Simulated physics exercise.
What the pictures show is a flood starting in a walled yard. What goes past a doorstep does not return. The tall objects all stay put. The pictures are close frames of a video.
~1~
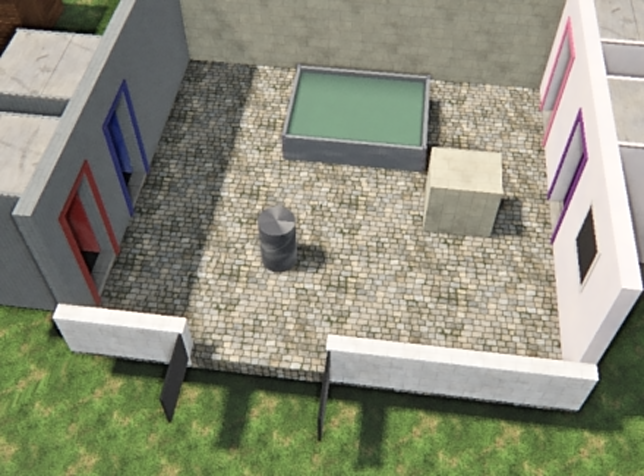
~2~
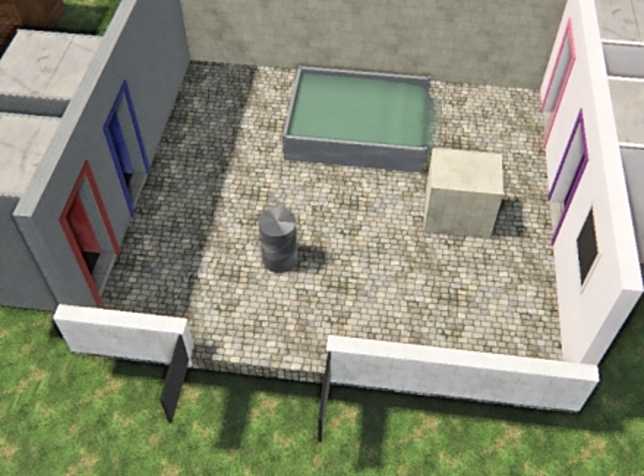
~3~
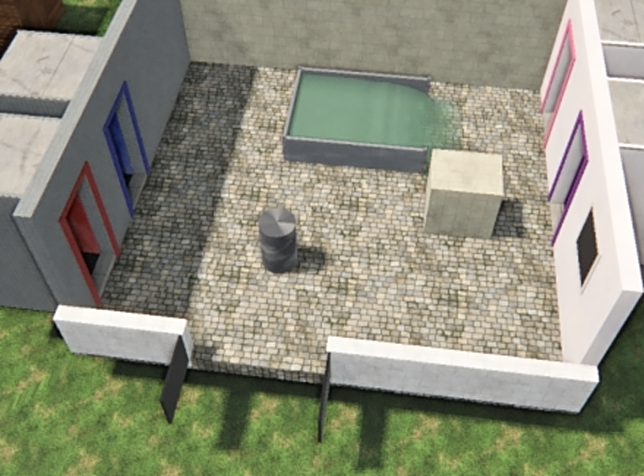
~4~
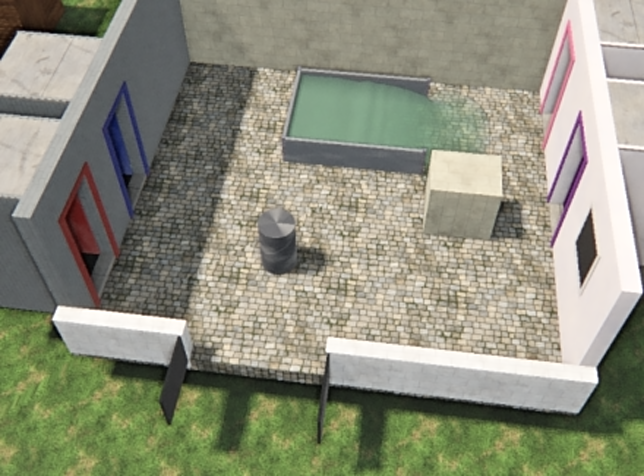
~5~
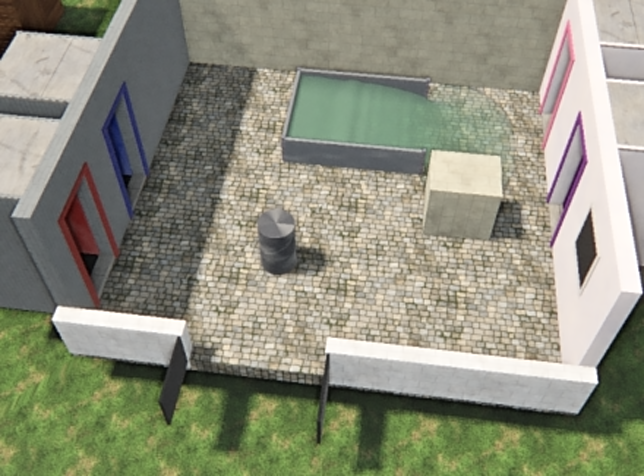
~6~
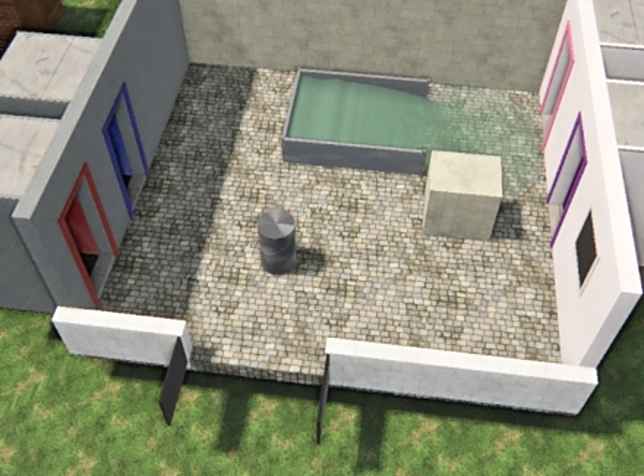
The video shows a walled paved yard with a raised tank of still green water, a grey cylinder and a pale block; the tank's right side opens and water pours out, spreading rightward across the paving behind the block.
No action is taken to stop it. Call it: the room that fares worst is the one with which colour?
It is the pink one.
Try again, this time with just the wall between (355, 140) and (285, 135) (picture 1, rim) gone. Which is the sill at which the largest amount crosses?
The largest share comes in at the door marked red.
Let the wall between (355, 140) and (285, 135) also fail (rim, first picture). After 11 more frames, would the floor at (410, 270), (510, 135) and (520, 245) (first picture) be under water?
The first spot is soaked through, the second is left untouched and the third is left untouched.
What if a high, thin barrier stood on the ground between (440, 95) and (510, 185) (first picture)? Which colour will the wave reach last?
My answer is the red-painted one.
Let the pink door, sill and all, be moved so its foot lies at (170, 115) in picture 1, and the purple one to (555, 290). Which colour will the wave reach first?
That's the purple door.
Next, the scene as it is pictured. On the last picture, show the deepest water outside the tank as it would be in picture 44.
Estimated pixel: (555, 388).
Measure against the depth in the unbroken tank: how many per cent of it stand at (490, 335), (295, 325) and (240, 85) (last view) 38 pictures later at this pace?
The depth comes out near 8, 4 and 2 per cent.
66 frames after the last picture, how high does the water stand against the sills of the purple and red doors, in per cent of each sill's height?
The first is near 170 per cent, the second near 30 per cent.
A moment on, water covers 15 % of the floor; pink door some in, blue door not reached, purple door a trickle in, red door not reached.
Next, water covers 20 % of the floor; pink door a lot in, blue door not reached, purple door some in, red door not reached.
Then, water covers 30 % of the floor; pink door a lot in, blue door not reached, purple door a lot in, red door not reached.
Later, water covers 45 % of the floor; pink door a lot in, blue door not reached, purple door a lot in, red door not reached.
In the end, water covers 85 % of the floor; pink door a lot in, blue door wet at the sill, nothing in, purple door a lot in, red door wet at the sill, nothing in; the pink door has let in the most.
